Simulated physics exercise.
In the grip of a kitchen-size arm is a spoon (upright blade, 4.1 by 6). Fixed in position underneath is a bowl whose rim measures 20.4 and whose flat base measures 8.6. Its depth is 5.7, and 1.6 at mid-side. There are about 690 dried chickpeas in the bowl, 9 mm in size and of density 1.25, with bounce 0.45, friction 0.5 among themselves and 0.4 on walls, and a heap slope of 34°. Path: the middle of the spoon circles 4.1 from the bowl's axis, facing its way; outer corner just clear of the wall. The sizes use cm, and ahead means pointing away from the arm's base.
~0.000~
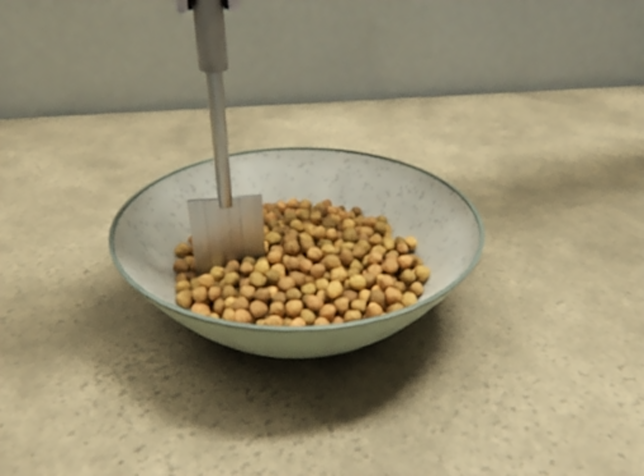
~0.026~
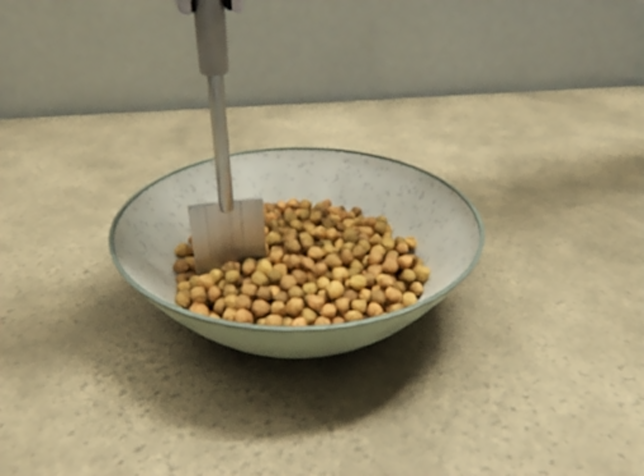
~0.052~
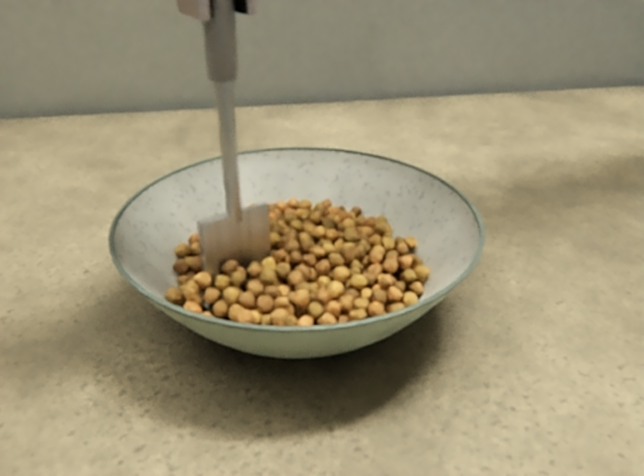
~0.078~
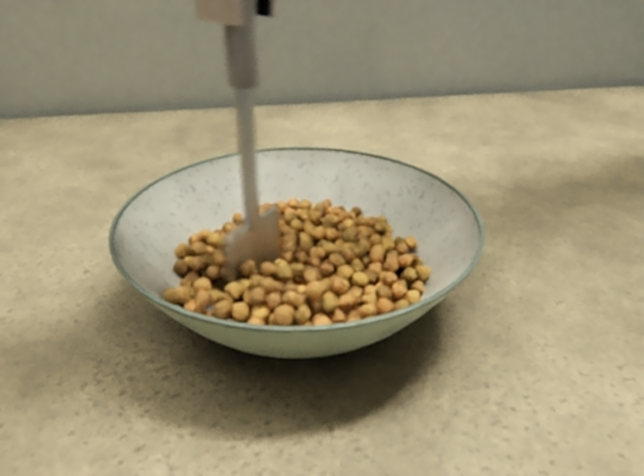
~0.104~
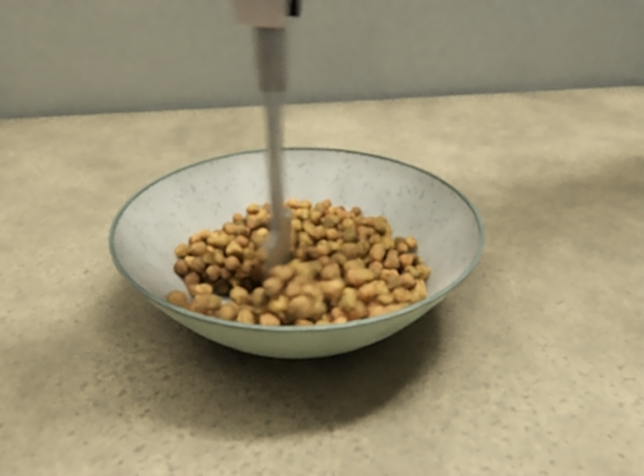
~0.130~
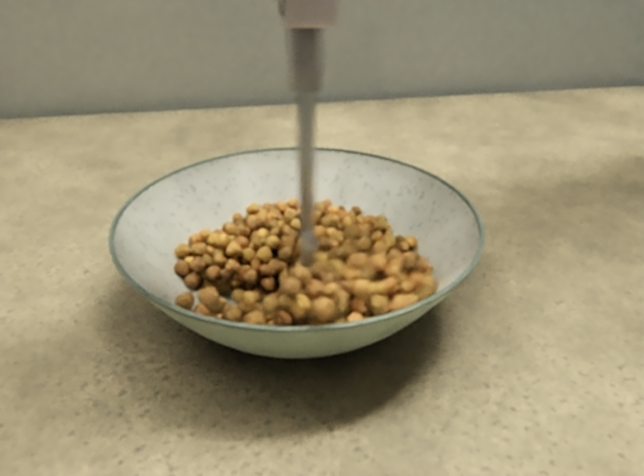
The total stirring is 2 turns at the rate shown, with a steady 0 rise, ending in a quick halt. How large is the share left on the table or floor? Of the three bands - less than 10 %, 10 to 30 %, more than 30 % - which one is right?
The right band is 10 to 30 %.
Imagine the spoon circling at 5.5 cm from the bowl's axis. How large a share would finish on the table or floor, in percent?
In that case roughly 30 per cent.
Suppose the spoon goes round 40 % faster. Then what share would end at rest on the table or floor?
In that case, close to 40 in a hundred.
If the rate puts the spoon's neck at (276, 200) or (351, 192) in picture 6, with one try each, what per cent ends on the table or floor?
Roughly 10 and 45 percent, in that order.
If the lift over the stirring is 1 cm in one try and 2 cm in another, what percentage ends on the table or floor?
Roughly 15 percent, then roughly 10 percent.
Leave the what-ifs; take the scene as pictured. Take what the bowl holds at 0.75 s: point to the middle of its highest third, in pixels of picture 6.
Near (365, 210).
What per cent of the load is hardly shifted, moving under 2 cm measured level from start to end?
Around 5 in a hundred, roughly.
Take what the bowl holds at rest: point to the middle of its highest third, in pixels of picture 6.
It is centred around (222, 280).
After 0.44 s, 334° round, highest piece 8 above the table; 621 in the bowl, 51 on the table or floor, 20 in flight or on the tool.
After 0.75 s, 221° round, highest piece 8 above the table; 577 in the bowl, 105 on the table or floor, 10 in flight or on the tool.
After 1.11 s, 0° round, highest piece 6 above the table; 566 in the bowl, 126 on the table or floor.
After 1.81 s, 0° round, highest piece 5 above the table; 566 in the bowl, 126 on the table or floor.
In the end, 566 in the bowl, 126 on the table or floor. That is 18 % on the table or floor.
